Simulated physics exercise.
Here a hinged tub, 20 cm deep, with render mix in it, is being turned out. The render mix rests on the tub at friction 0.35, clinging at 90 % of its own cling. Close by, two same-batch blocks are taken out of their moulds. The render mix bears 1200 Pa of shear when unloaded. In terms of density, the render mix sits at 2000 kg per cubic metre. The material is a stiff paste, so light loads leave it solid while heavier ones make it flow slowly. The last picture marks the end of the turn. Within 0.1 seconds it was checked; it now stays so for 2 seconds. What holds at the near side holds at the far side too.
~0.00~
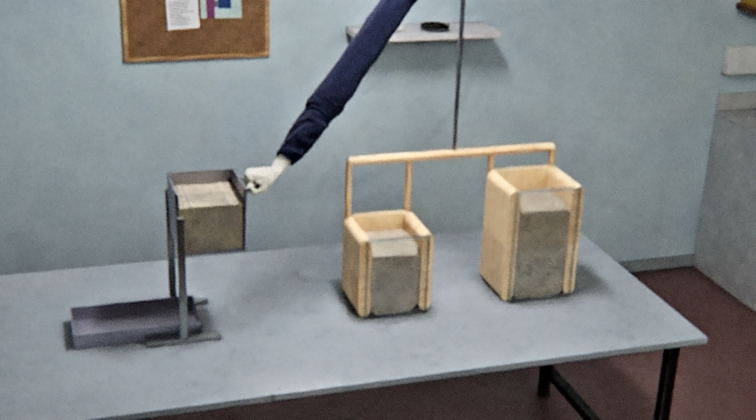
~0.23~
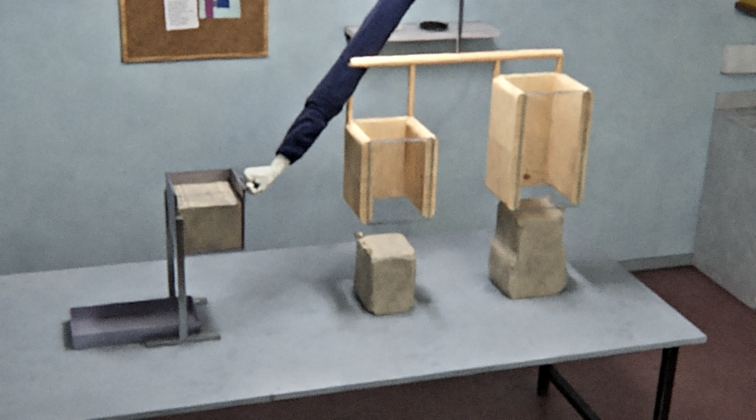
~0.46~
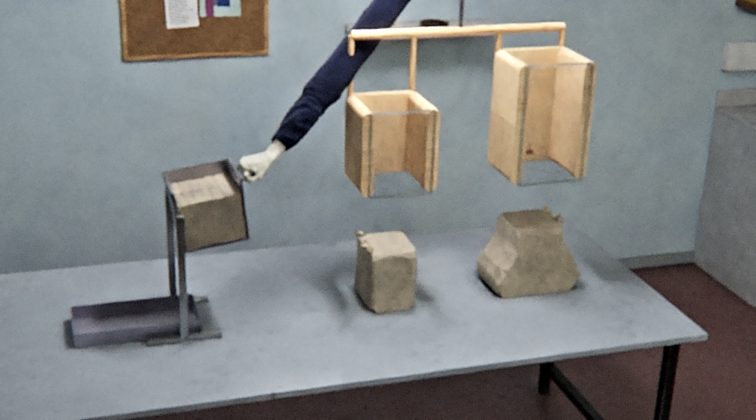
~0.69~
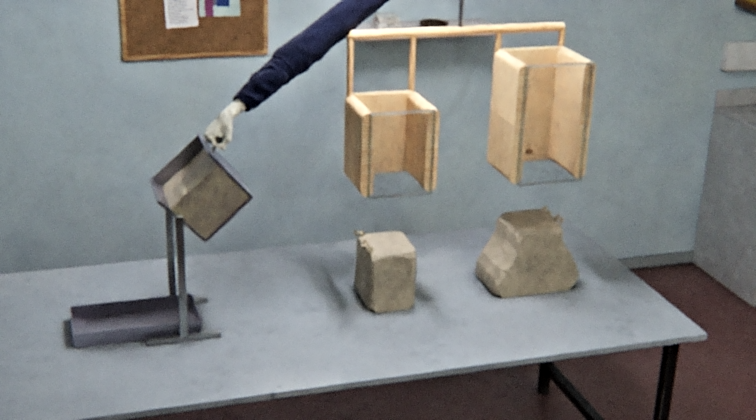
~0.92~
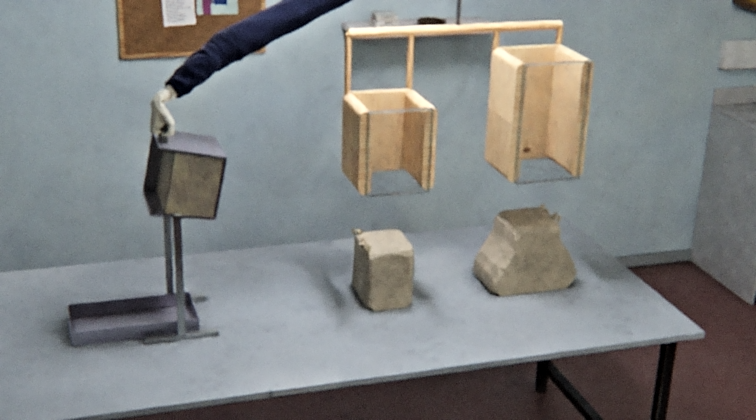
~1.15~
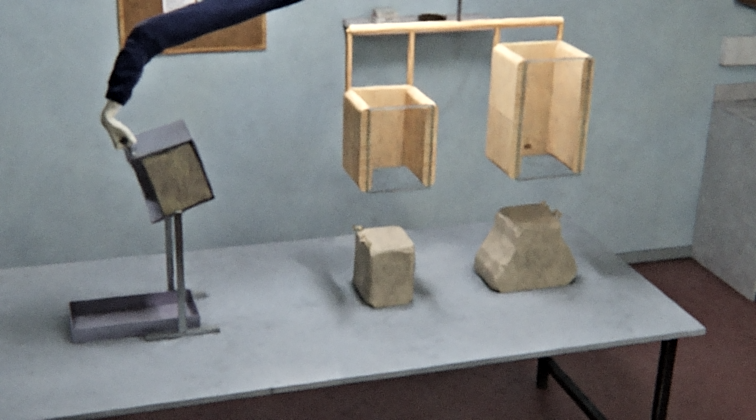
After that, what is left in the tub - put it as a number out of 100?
It works out at about 18 in every hundred.
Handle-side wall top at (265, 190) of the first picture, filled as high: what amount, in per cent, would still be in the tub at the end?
The tub would end up holding some 16 % of it.
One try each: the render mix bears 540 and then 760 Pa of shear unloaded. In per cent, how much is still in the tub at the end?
30 %, then 35 %.
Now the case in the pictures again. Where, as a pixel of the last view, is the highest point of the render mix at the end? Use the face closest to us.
I'd point to somewhere around (205, 182).
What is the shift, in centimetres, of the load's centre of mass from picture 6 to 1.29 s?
The change is near 2 cm.
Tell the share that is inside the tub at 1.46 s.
Near 90 %.
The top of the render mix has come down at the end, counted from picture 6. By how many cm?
13 cm.
By 1.29 s, the tub is at 107 degrees and holds 100 %.
By 1.46 s, the tub is at 107 degrees and holds 90 %.
By 1.63 s, the tub is at 107 degrees and holds 62 %.
By 1.80 s, the tub is at 107 degrees and holds 40 %.
By 3.15 s, at the end, the tub is at 107 degrees and holds 18 %.
